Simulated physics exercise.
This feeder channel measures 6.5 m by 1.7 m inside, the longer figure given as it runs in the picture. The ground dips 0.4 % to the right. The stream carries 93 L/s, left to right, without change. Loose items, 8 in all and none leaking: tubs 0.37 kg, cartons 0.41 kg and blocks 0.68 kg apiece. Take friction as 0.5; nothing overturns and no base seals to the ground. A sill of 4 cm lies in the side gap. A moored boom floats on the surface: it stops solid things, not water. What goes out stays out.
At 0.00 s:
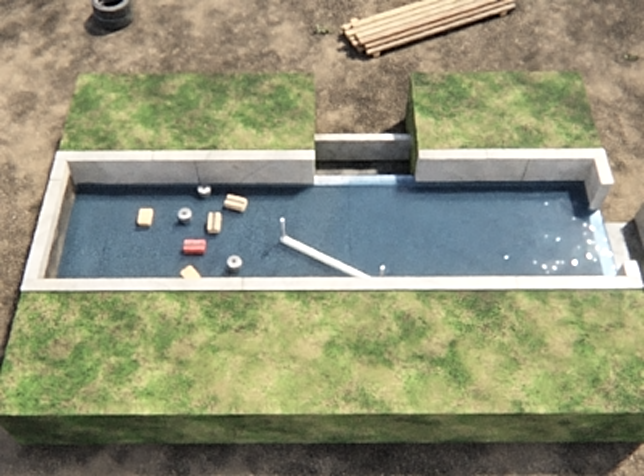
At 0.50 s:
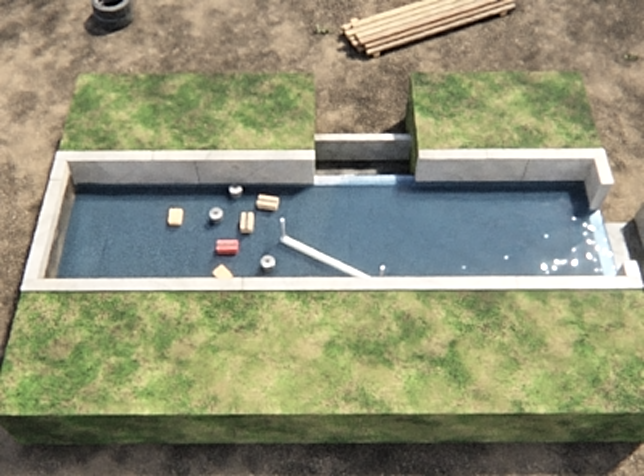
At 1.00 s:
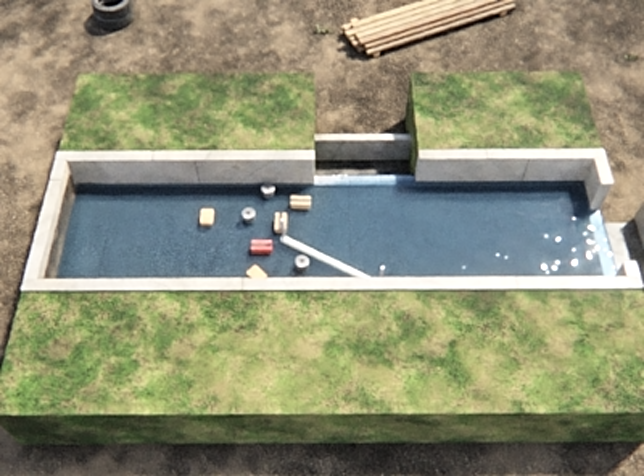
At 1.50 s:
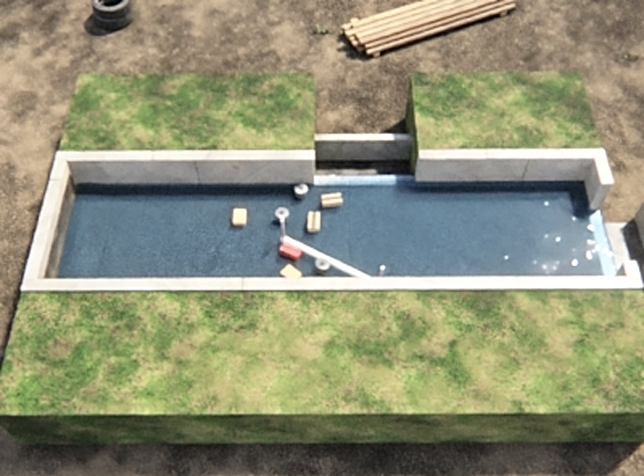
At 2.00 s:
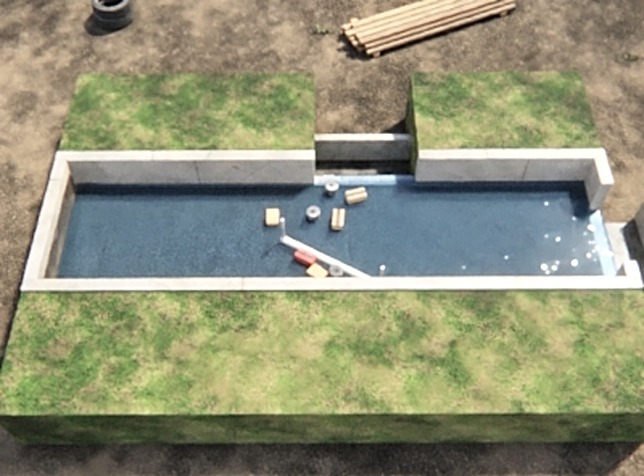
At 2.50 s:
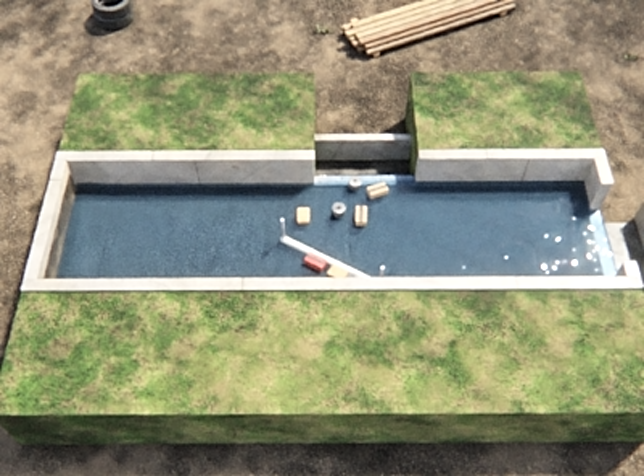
A long concrete-walled channel of dark blue water runs between grassy banks on bare brown ground, seen from a fixed, high angle, with stacked poles and a dark ring behind it. Tan and red blocks and small grey round items float at left, near a pale slanting boom. They drift rightward together, several passing above the boom toward the side gap, while the red one meets it and slides down along it.
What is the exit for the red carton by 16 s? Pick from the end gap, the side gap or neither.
Red carton: Neither one.
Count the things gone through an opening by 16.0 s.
5 of them.
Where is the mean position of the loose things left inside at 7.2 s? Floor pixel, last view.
Around (424, 239).
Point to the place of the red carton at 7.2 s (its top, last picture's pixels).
At about (343, 272).
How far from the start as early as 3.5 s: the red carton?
Roughly 150 cm by then.
After 3.5 s the red carton is near (334, 268), 1.7 m from its start, afloat; 1 of 8 are out; 7 afloat.
After 7.2 s the red carton is near (343, 272), 1.8 m from its start, afloat; 1 of 8 are out; 7 afloat.
After 12.0 s the red carton is near (343, 272), 1.8 m from its start, afloat; 4 of 8 are out; 4 afloat.
After 16.0 s the red carton is near (343, 272), 1.8 m from its start, afloat; 5 of 8 are out; 3 afloat.
